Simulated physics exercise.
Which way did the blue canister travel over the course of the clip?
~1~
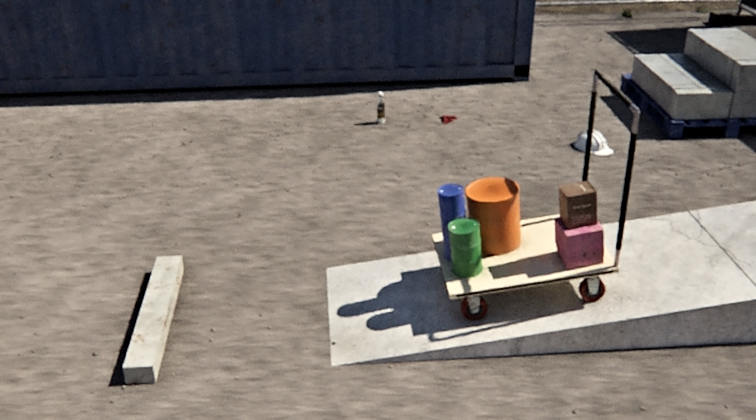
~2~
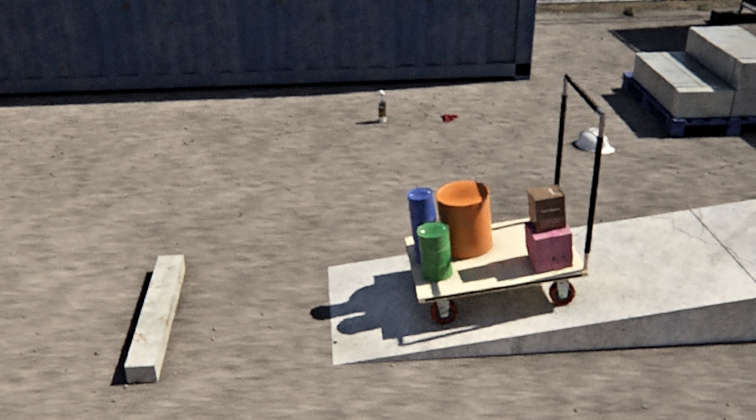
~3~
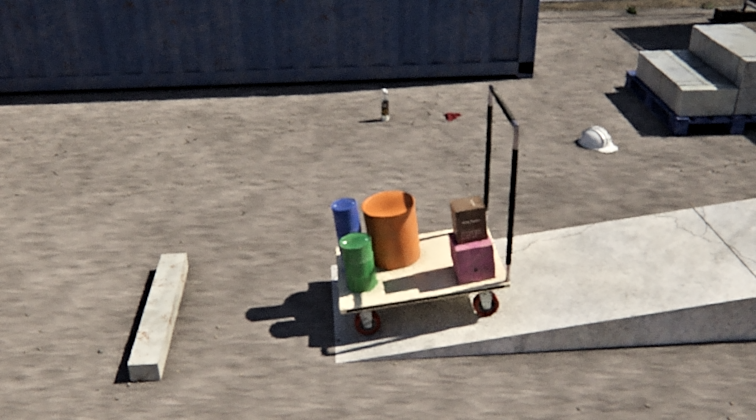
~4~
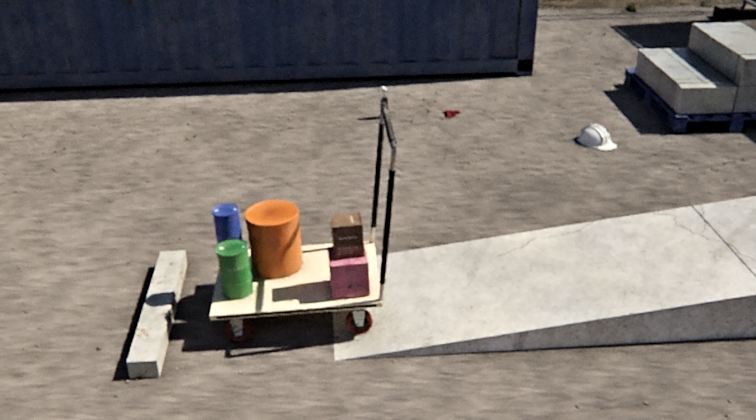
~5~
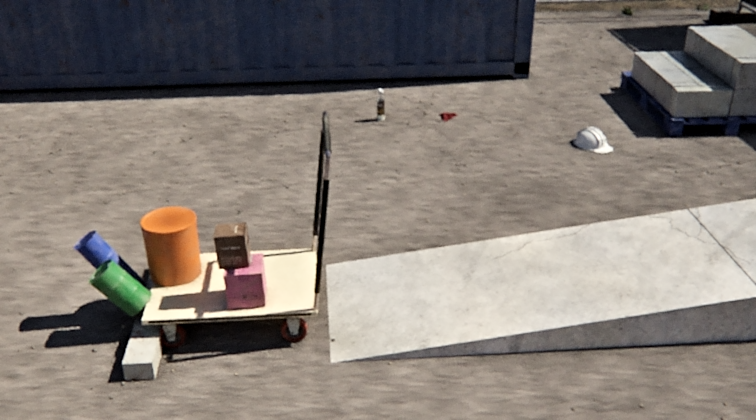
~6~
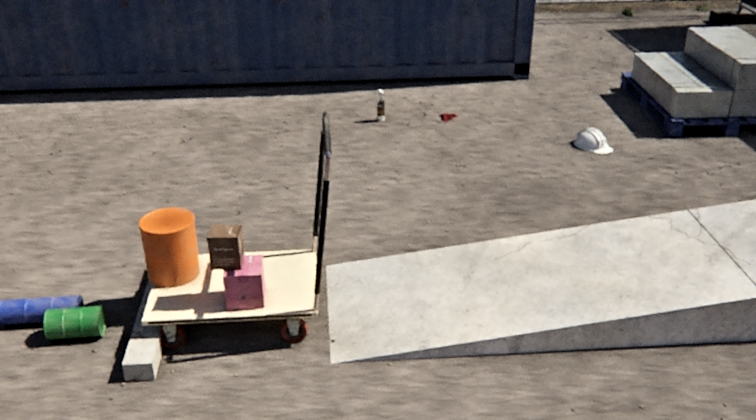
It moved to the left, first riding on the trolley and then toppling off the front onto the ground.
A loaded flat trolley rolled left down a ramp and across the ground until it stopped at a kerb, where the blue and green canisters tipped off the front and ended up lying beyond it, while the orange pail and two boxes stayed aboard.
